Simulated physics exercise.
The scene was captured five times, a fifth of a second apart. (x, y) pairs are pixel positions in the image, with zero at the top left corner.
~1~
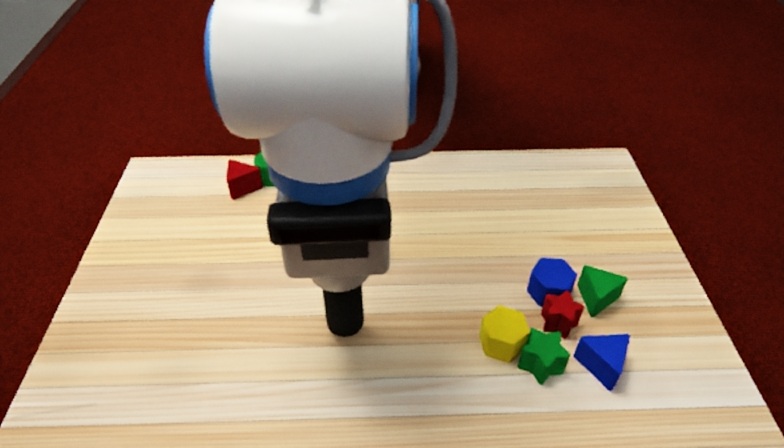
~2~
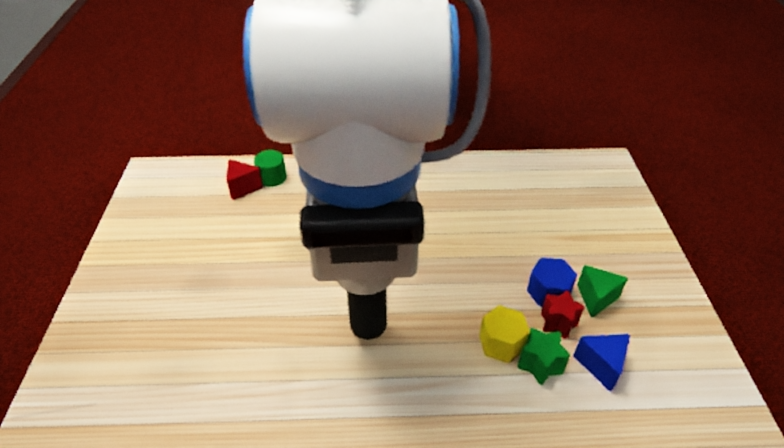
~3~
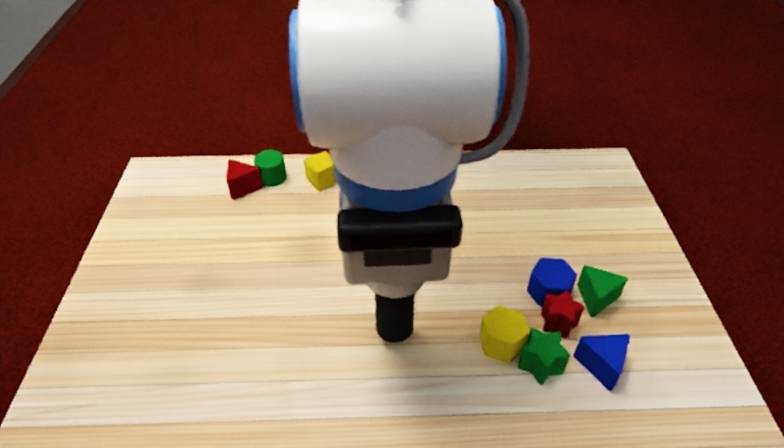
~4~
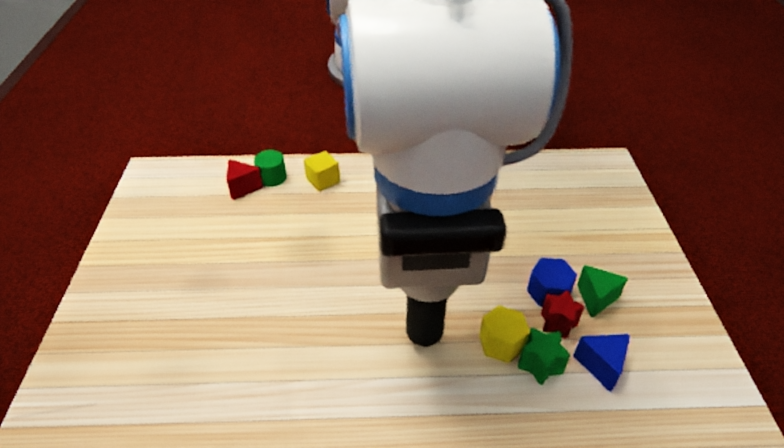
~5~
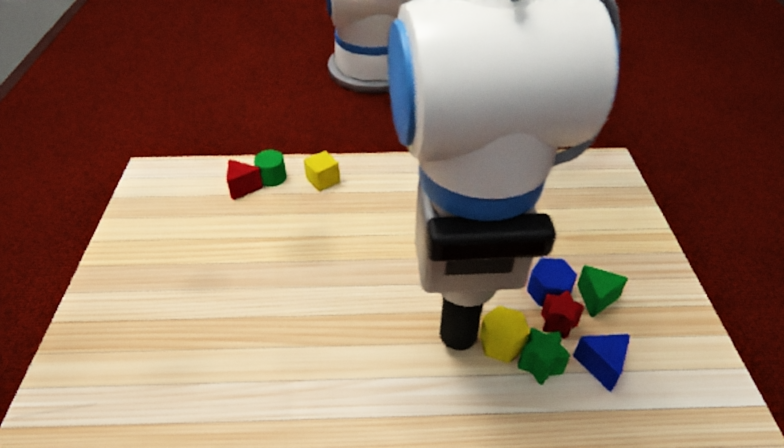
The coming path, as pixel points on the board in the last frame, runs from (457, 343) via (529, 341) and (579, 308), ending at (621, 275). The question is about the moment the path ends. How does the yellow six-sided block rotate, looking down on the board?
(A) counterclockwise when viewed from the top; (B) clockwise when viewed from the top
Option B.
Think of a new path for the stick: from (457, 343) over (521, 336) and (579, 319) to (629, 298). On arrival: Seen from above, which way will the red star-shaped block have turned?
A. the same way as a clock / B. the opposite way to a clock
It's B.
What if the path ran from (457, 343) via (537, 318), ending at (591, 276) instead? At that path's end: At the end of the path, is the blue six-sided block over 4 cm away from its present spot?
Yes, that is what happens.
On the path given first. One third of the way, stick at (533, 332); yellow six-sided block at (578, 327), turned 20° clockwise; green star-shaped block at (584, 363), turned 55° clockwise; red star-shaped block at (576, 298), turned 10° anticlockwise; blue triangular block at (623, 348), turned 30° clockwise.
Two thirds of the way, stick at (583, 298); yellow six-sided block at (613, 319), turned 60° clockwise; green star-shaped block at (584, 363), turned 60° clockwise; red star-shaped block at (609, 274), turned 40° anticlockwise; green triangular block at (634, 264); blue triangular block at (639, 352), turned 80° clockwise.
At the end, stick at (625, 266); yellow six-sided block at (613, 319), turned 60° clockwise; green star-shaped block at (584, 363), turned 60° clockwise; red star-shaped block at (649, 243), turned 40° anticlockwise; green triangular block at (680, 250); blue triangular block at (639, 352), turned 80° clockwise.
